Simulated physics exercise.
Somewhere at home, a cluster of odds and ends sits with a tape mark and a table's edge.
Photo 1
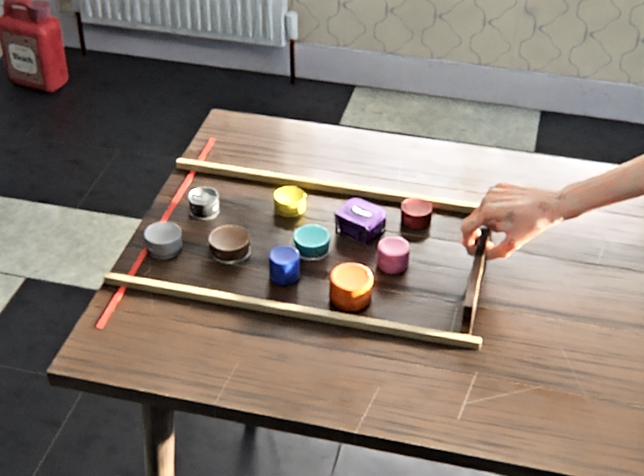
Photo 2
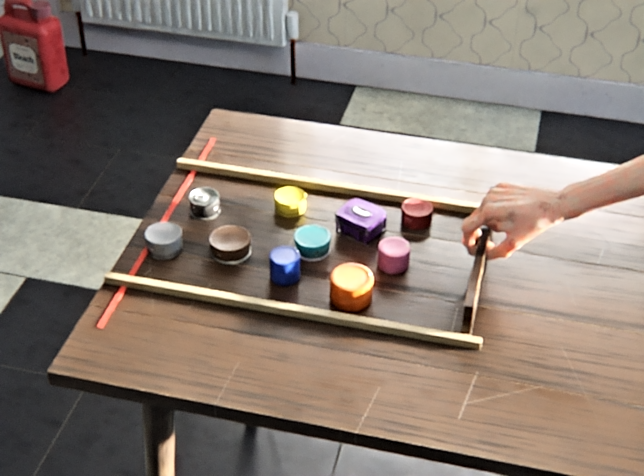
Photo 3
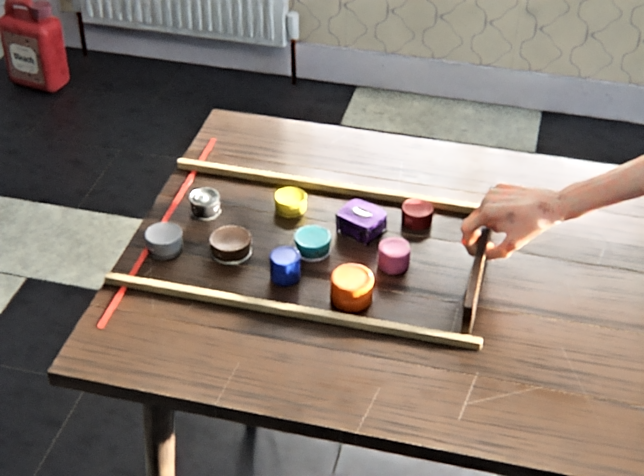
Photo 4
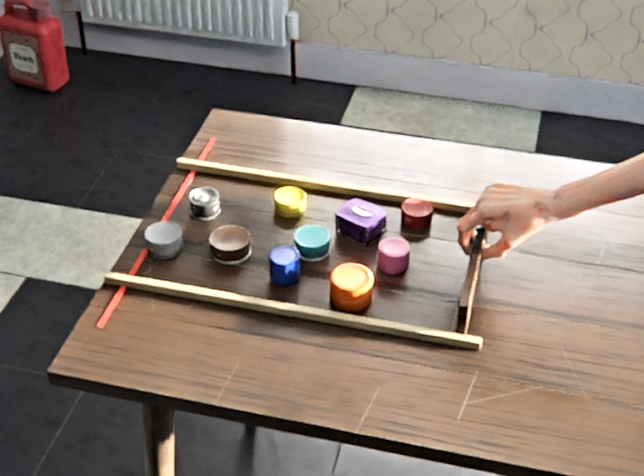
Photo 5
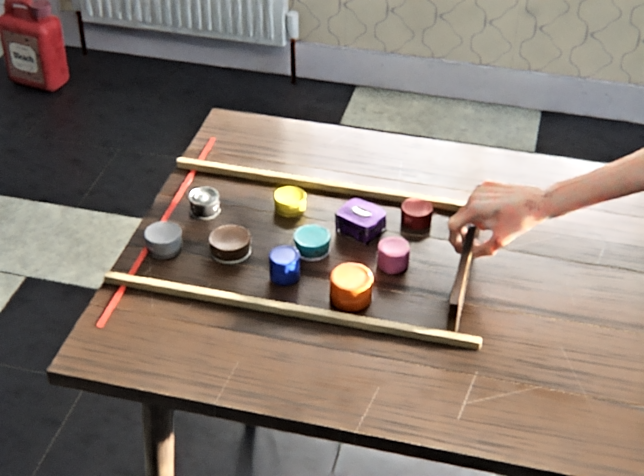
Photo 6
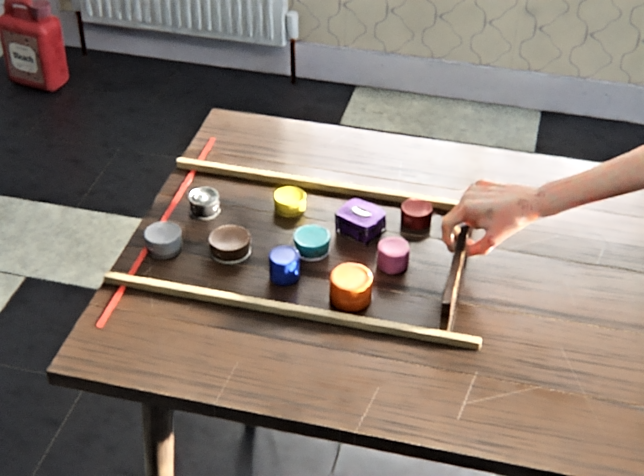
Hand sliding an upright dark board slightly left between two pale strips on a wooden table, colourful small tubs staying still.
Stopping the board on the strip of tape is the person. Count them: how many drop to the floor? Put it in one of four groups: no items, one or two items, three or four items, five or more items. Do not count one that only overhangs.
Group: Five or more items.
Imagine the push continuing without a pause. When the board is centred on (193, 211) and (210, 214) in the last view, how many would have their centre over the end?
That would be 2 and 1.
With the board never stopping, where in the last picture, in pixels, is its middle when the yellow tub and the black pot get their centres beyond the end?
The middle is at (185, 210) when it's the yellow tub, and at (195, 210) when it's the black pot.
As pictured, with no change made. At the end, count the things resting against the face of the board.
My count gives 5.
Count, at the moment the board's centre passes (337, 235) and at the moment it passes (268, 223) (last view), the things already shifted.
Moved so far: 6, then 8.
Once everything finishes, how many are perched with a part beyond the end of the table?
5.
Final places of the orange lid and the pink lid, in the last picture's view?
Answer: First (116, 252), after that (147, 213).
Soon after, none off yet; grey tub at rest near (164, 240); black pot at rest near (204, 204); brown pot at rest near (230, 244).
After that, none off yet; grey tub at rest near (164, 240); black pot at rest near (204, 204); brown pot displaced a little near (207, 248).
And then, none off yet; grey tub tilting well over near (109, 237); black pot displaced about its own width near (163, 197); brown pot displaced well along near (146, 241).
In the end, the number that fall off is five or more; gone, turquoise pot, yellow tub, brown pot, black pot and grey tub.
